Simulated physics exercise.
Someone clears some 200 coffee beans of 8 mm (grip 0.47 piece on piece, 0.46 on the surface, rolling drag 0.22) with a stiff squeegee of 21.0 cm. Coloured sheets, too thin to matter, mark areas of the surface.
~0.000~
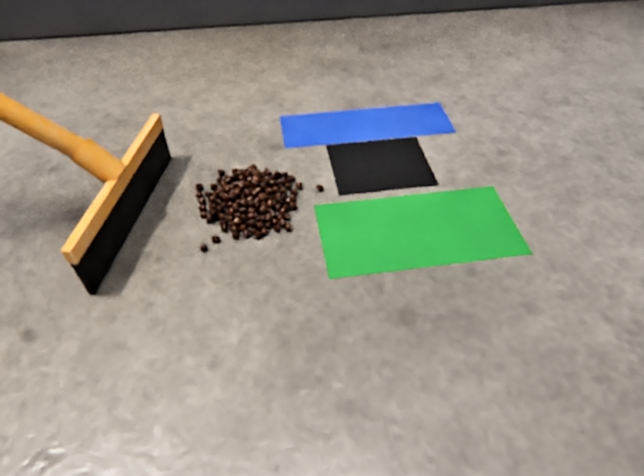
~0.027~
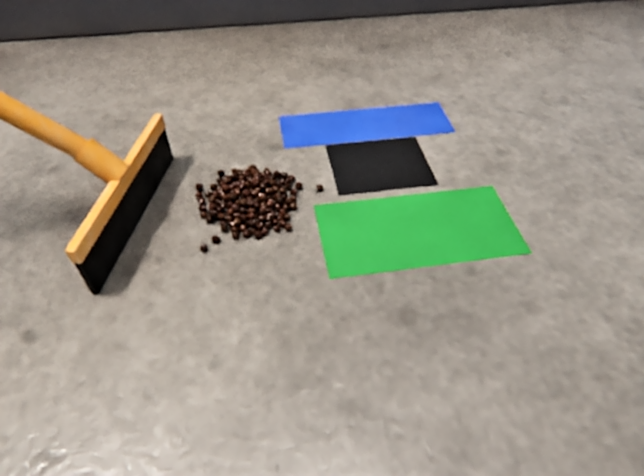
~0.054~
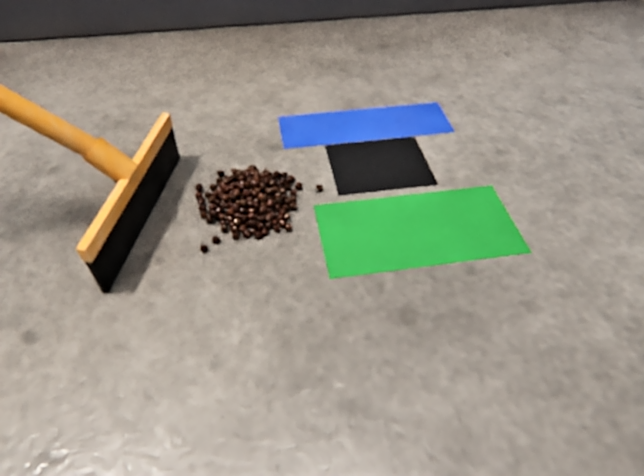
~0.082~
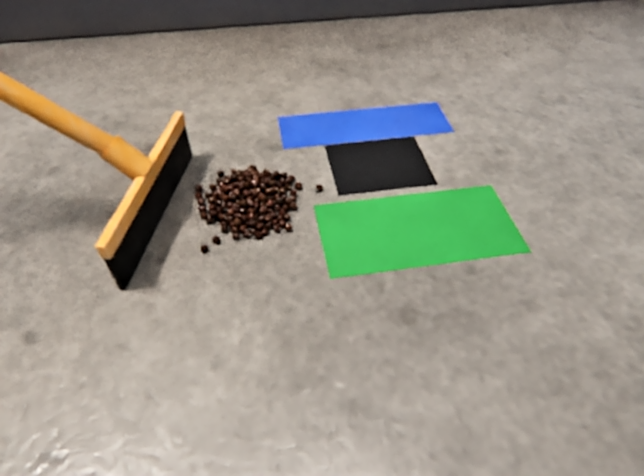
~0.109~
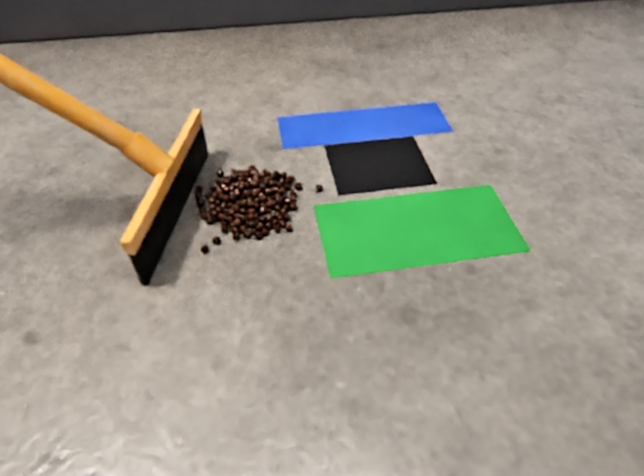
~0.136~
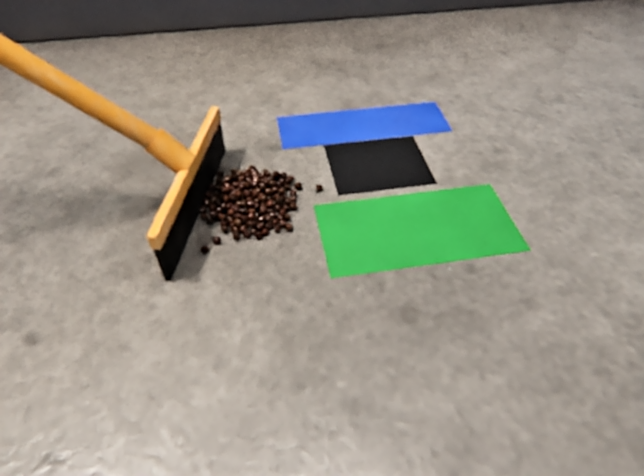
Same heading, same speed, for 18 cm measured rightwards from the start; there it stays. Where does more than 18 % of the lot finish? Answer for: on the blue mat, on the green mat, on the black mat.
Blue mat: No, green mat: Yes, black mat: Yes.
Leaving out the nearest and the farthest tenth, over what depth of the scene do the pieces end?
Roughly 16 cm.
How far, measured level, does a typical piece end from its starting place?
Some 12 cm.
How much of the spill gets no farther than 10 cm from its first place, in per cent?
Some 25 per cent.
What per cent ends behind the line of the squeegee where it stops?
About 0 per cent.
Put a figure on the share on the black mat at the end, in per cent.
About 30 per cent.
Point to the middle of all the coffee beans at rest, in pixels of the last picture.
Near (345, 194).
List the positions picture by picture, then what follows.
The first frame shows squeegee from (72, 257) to (158, 124); moved 0.0 cm; 0 pieces shifted; middle of the spill at (247, 192); green mat at (418, 229); black mat at (380, 165); blue mat at (366, 124).
The second frame shows squeegee from (76, 257) to (160, 124); moved 0.3 cm; 0 pieces shifted; middle of the spill at (247, 193).
The third frame shows squeegee from (87, 255) to (167, 123); moved 1.2 cm; 0 pieces shifted; middle of the spill at (247, 193).
The fourth frame shows squeegee from (106, 252) to (180, 122); moved 2.7 cm; 0 pieces shifted; middle of the spill at (247, 193).
The fifth frame shows squeegee from (130, 247) to (198, 119); moved 4.8 cm; 0 pieces shifted; middle of the spill at (247, 193).
The sixth frame shows squeegee from (156, 243) to (216, 116); moved 7.0 cm; 8 pieces shifted; middle of the spill at (247, 193); green mat at (418, 227); black mat at (378, 164); blue mat at (363, 124). Its speed is about 0.81 m/s, heading 7 degrees away from the viewer.
Then, at 0.27 s, squeegee 17 cm from its start, spill 14 cm wide; green mat 10 %, off the mats 90 %.
Then, at 0.41 s, squeegee 18 cm from its start, spill 19 cm wide; green mat 35 %, black mat 30 %, blue mat 5 %, off the mats 30 %.
Then, at 0.53 s, squeegee 18 cm from its start, spill 20 cm wide; green mat 35 %, black mat 30 %, blue mat 5 %, off the mats 30 %.
In the end, at 0.8 s, green mat 35 %, black mat 30 %, blue mat 5 %, off the mats 30 %.
